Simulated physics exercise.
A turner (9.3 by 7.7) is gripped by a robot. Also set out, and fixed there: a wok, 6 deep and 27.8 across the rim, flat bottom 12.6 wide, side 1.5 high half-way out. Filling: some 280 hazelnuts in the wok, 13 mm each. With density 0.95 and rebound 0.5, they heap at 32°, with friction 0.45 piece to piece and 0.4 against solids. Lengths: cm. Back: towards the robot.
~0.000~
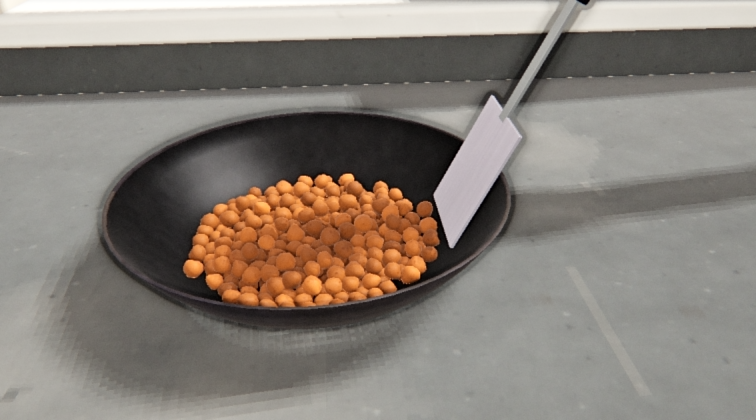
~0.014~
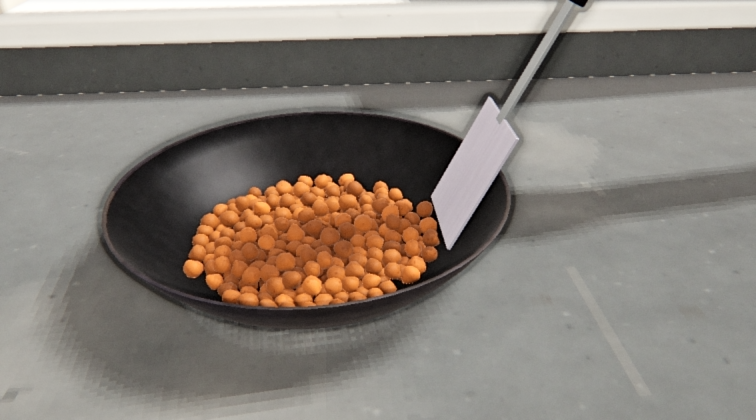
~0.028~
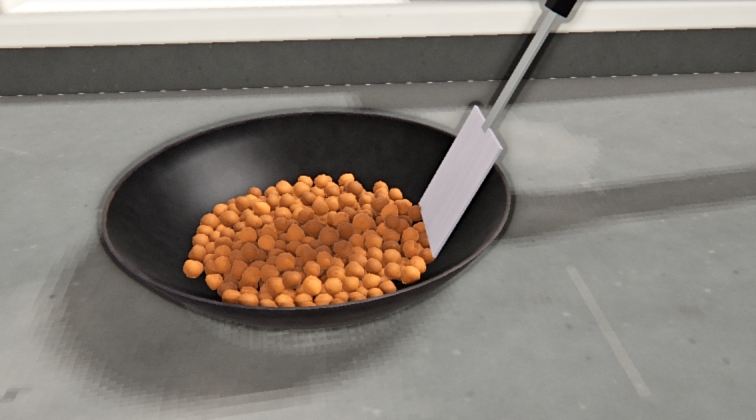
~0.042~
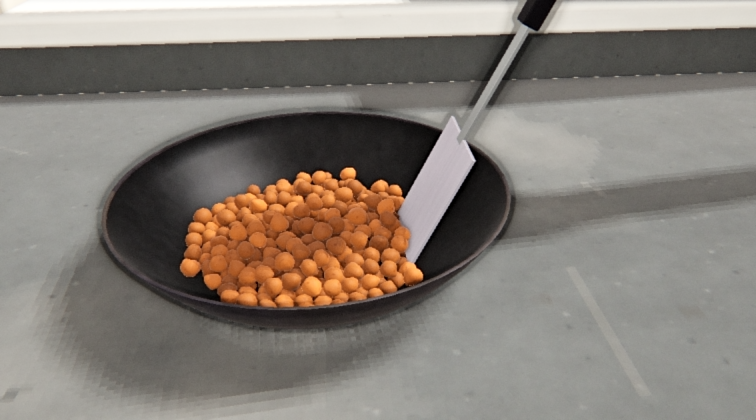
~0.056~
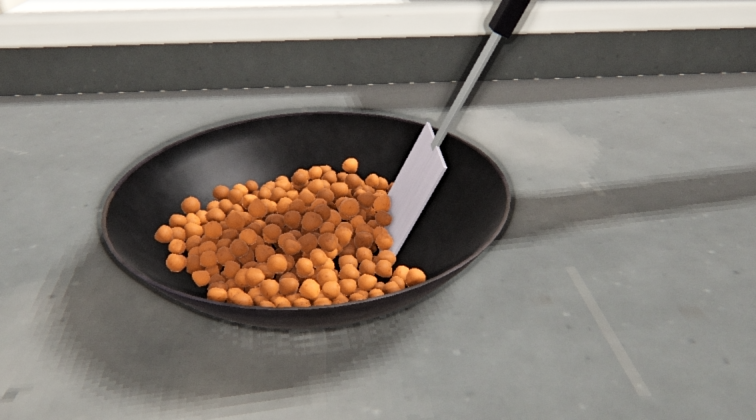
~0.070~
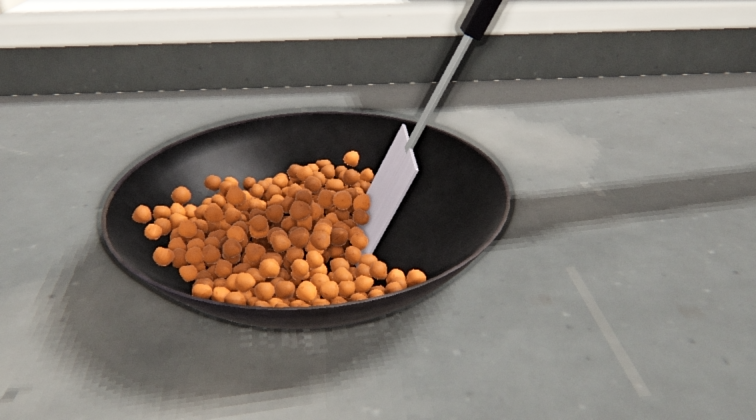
At the start, a pale flat turner rests against the right side of a black wok holding a heap of round orange-brown nuts. The turner then slides down and left into the heap, pushing the nuts leftward, so they pile up and spread towards the wok's left side.
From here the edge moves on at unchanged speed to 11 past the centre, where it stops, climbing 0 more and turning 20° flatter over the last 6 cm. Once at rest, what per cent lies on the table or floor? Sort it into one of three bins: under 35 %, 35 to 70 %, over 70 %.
Bin: 35 to 70 %.
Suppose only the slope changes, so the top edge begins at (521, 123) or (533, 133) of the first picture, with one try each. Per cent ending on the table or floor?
First try around 40 percent, second around 40 percent.
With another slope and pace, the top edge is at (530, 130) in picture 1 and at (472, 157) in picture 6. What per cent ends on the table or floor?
25 %.
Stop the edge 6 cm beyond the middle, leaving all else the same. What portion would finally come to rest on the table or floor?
Result: Approx. 5 %.
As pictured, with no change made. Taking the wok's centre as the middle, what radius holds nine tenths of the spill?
55 cm.
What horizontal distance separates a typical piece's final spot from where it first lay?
Level distance of roughly 9 cm.
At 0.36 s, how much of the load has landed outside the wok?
10 %.
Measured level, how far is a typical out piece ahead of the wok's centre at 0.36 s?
About 22 cm.
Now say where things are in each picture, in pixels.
The first picture shows turner top edge at (506, 115), sloping 64°; upper third of the load around (321, 224), from x 195 to 430, top at y 180; 280 in the wok.
The second picture shows turner top edge at (503, 116), sloping 64°; upper third of the load around (321, 224), from x 195 to 430, top at y 180.
The third picture shows turner top edge at (488, 125), sloping 64°; upper third of the load around (322, 227), from x 195 to 425, top at y 180.
The fourth picture shows turner top edge at (463, 137), sloping 64°; upper third of the load around (315, 224), from x 190 to 415, top at y 175.
The fifth picture shows turner top edge at (436, 143), sloping 64°; upper third of the load around (297, 221), from x 165 to 415, top at y 165.
The sixth picture shows turner top edge at (410, 145), sloping 64°; upper third of the load around (289, 215), from x 140 to 415, top at y 160; 280 in the wok.
After 0.10 s, sloping 64°, highest piece 8 above the table; 279 in the wok, 1 on the blade or in flight.
After 0.14 s, sloping 60°, highest piece 10 above the table; 278 in the wok, 2 on the blade or in flight.
After 0.36 s, sloping 44°, highest piece 15 above the table; 159 in the wok, 33 on the table or floor, 88 on the blade or in flight.
After 1.41 s, sloping 44°, highest piece 5 above the table; 159 in the wok, 121 on the table or floor.
At rest, 159 in the wok, 121 on the table or floor. That is 43 % on the table or floor.
